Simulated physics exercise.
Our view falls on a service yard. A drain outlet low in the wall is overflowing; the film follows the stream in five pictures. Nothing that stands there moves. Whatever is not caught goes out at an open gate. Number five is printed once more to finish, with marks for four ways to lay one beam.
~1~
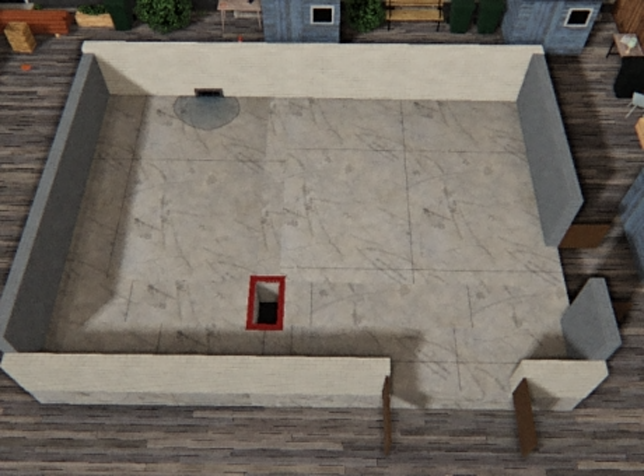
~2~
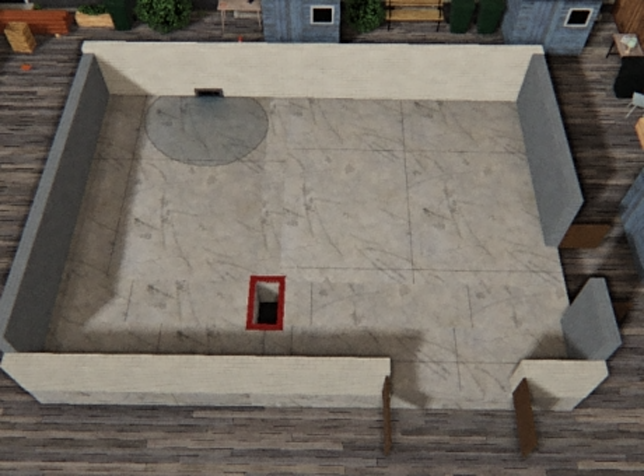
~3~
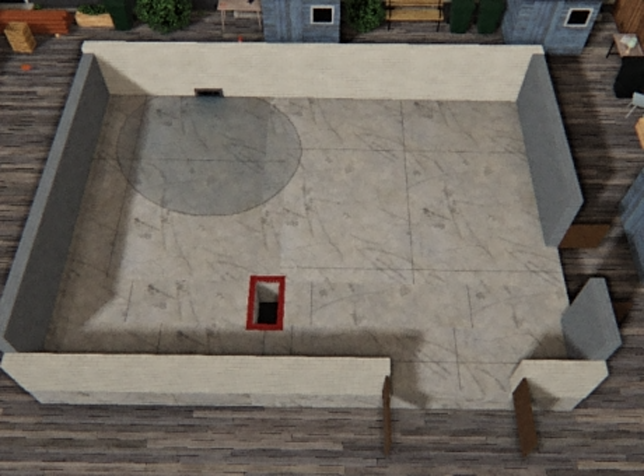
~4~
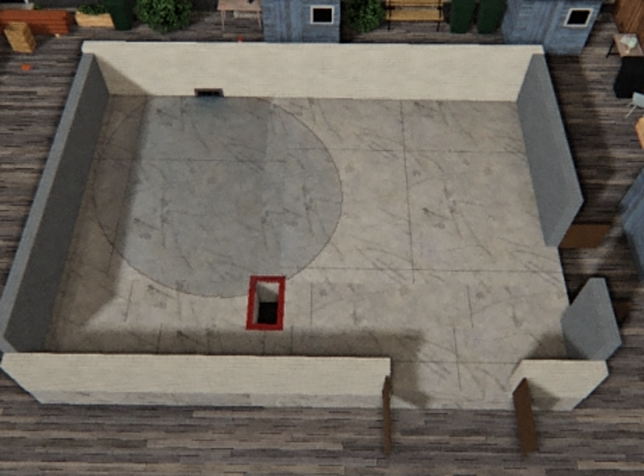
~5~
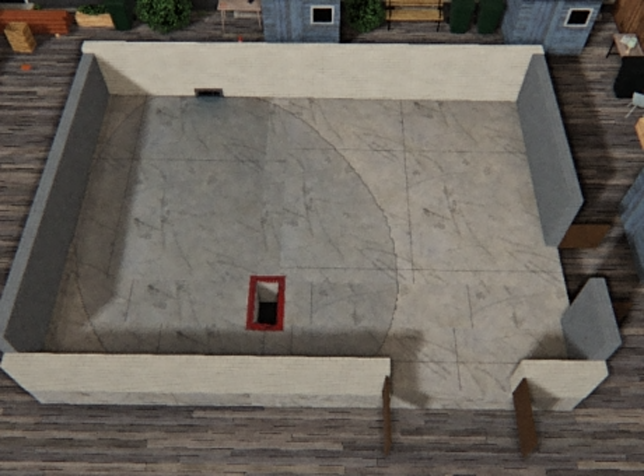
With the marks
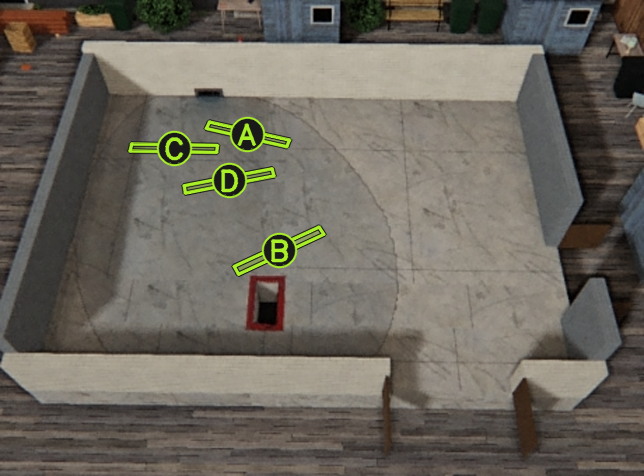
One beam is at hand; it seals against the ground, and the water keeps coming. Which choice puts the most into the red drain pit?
Take C.
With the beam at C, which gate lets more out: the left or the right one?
The left gate.
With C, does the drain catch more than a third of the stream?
No, it does not.
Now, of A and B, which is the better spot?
That would be A.
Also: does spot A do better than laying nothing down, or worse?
Spot A is worse.
On the marked copy, A from (207, 125) to (288, 143); B from (236, 270) to (321, 230); C from (130, 147) to (217, 148); D from (184, 189) to (273, 172).
With A, about 11 % of the stream runs into the red drain pit, about 89 % out by the gates.
With B, about 7 % of the stream runs into the red drain pit, about 91 % out by the gates.
With C, about 18 % of the stream runs into the red drain pit, about 80 % out by the gates.
With D, about 7 % of the stream runs into the red drain pit, about 92 % out by the gates.
